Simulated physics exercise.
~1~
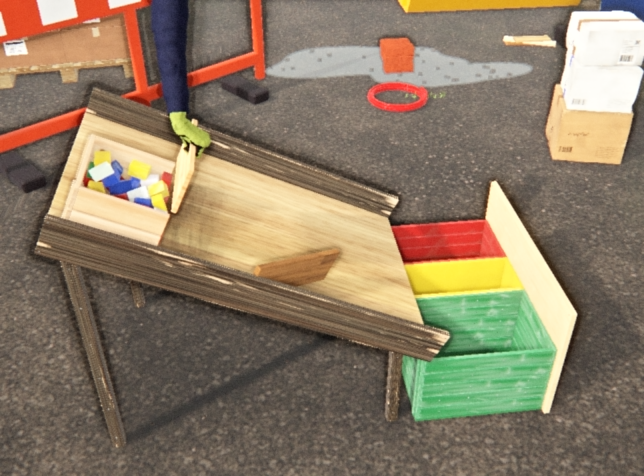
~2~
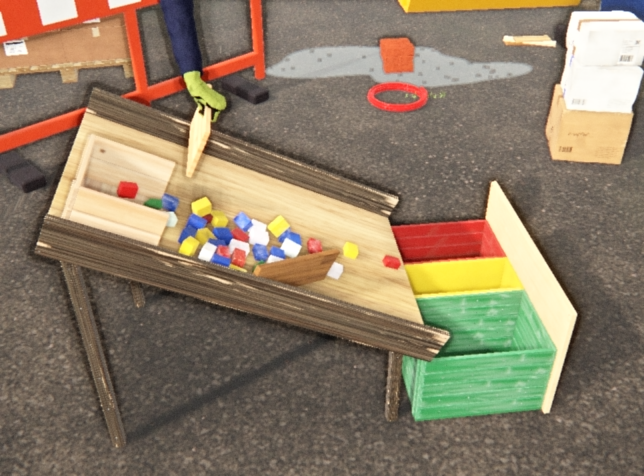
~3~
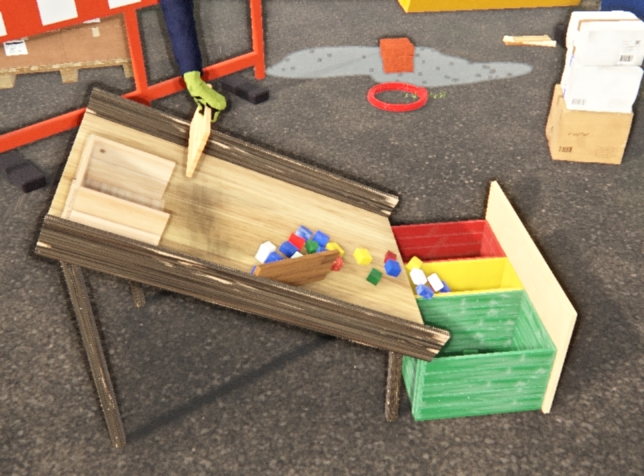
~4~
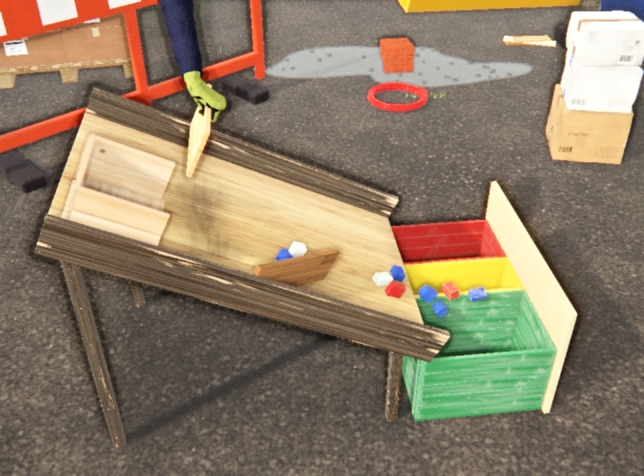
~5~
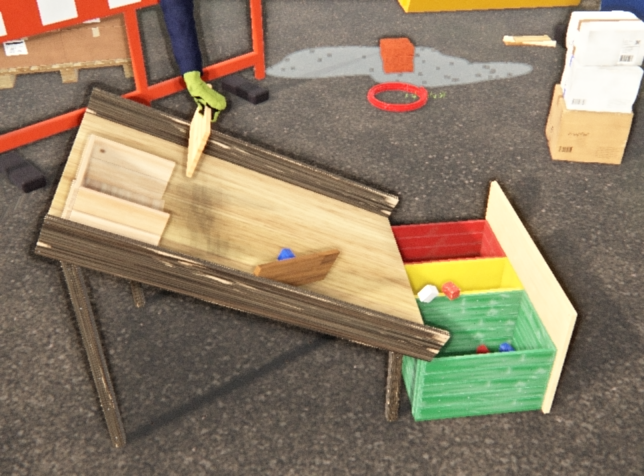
Colorful toy bricks spilled down a sloping wooden table after a gloved hand lifted the pen's gate, then ran past an angled board and dropped toward the red, yellow and green bins, leaving a blue one resting against the board.
